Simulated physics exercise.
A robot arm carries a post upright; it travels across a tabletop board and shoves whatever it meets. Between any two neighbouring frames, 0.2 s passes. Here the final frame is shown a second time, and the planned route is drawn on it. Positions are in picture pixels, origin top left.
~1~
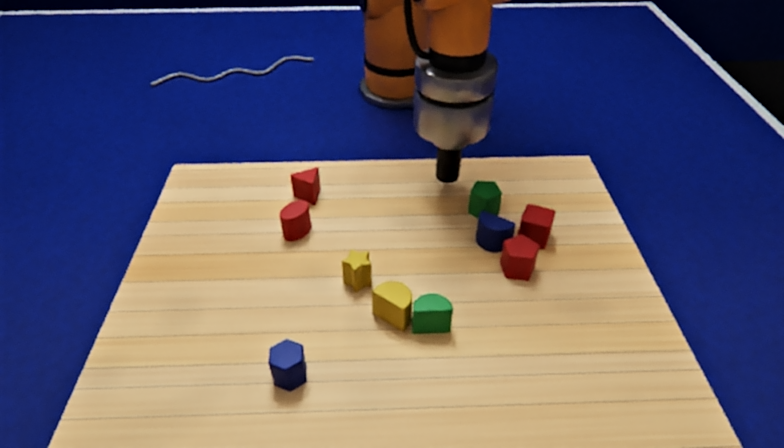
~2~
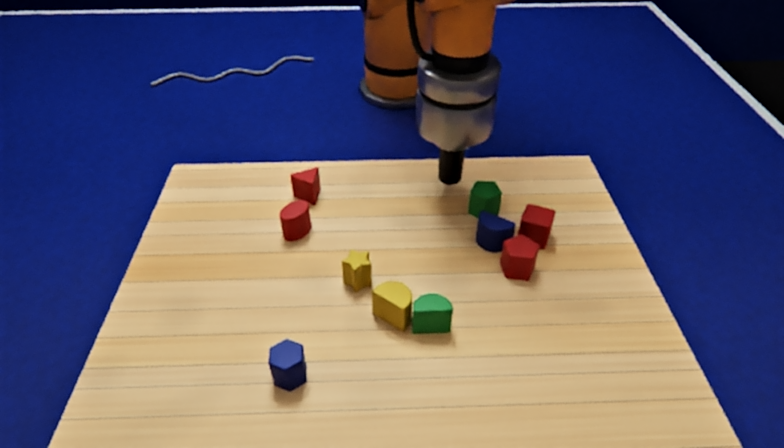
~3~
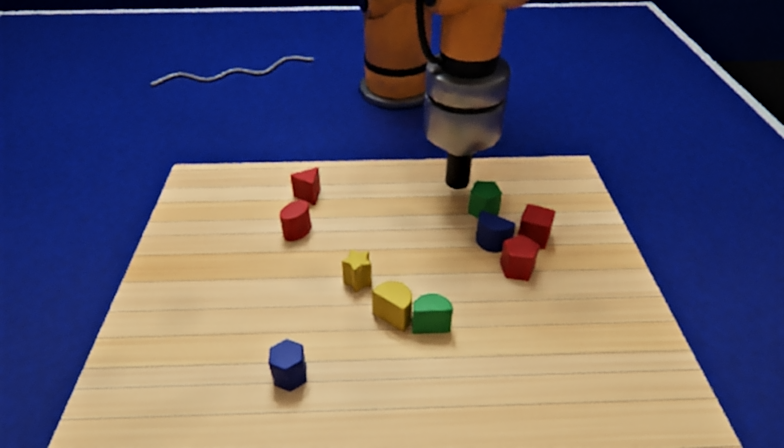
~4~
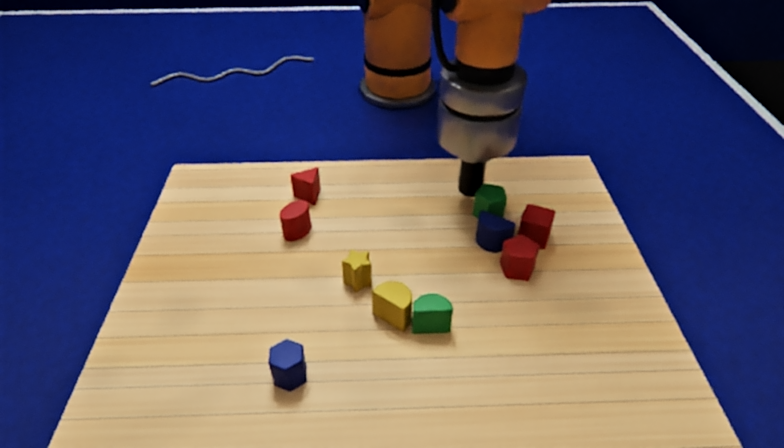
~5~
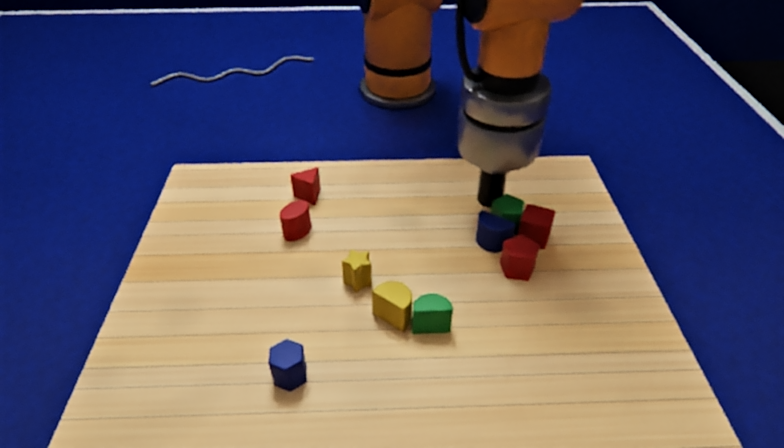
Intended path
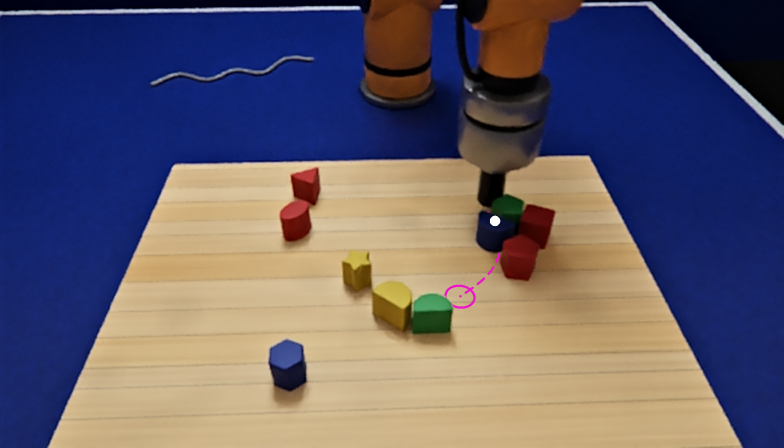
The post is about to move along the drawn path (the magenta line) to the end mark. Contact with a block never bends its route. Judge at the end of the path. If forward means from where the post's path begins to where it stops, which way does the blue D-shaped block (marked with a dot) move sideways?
It is displaced to the right.
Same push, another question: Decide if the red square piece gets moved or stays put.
It is moved off its spot.
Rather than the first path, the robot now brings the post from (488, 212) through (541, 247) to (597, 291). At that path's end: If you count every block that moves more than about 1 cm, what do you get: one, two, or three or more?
Shifted over 1 cm: Two.
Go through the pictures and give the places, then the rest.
Post's lower end at (447, 177); green D-shaped block at (432, 303); blue D-shaped block at (495, 221); green five-sided block at (486, 189); red five-sided block at (522, 246); red square piece at (539, 215), in the first picture.
Post at (450, 179); blocks still, in the second picture.
Post at (457, 183); blocks still, in the third picture.
Post at (470, 190); green five-sided block at (492, 192), in the fourth picture.
Post at (489, 201); green D-shaped block at (432, 303); blue D-shaped block at (495, 221); green five-sided block at (510, 204); red five-sided block at (522, 246); red square piece at (539, 215), in the fifth picture.
Drawn move, from (488, 212) by way of (500, 241) and (491, 271) to (460, 296); the dot is on the blue D-shaped block.
What follows on the original path. One third of the way, post at (502, 230); blue D-shaped block at (491, 230); green five-sided block at (531, 227), turned 30° anticlockwise; red square piece at (558, 222), turned 35° anticlockwise.
Two thirds of the way, post at (492, 260); blue D-shaped block at (469, 249), turned 70° clockwise; green five-sided block at (533, 230), turned 40° anticlockwise; red five-sided block at (527, 255), turned 30° anticlockwise; red square piece at (560, 223), turned 40° anticlockwise.
At the end, post at (461, 285); green D-shaped block still; blue D-shaped block at (456, 252), turned 105° clockwise; green five-sided block at (533, 230), turned 40° anticlockwise; red five-sided block at (527, 255), turned 30° anticlockwise; red square piece at (560, 223), turned 40° anticlockwise.
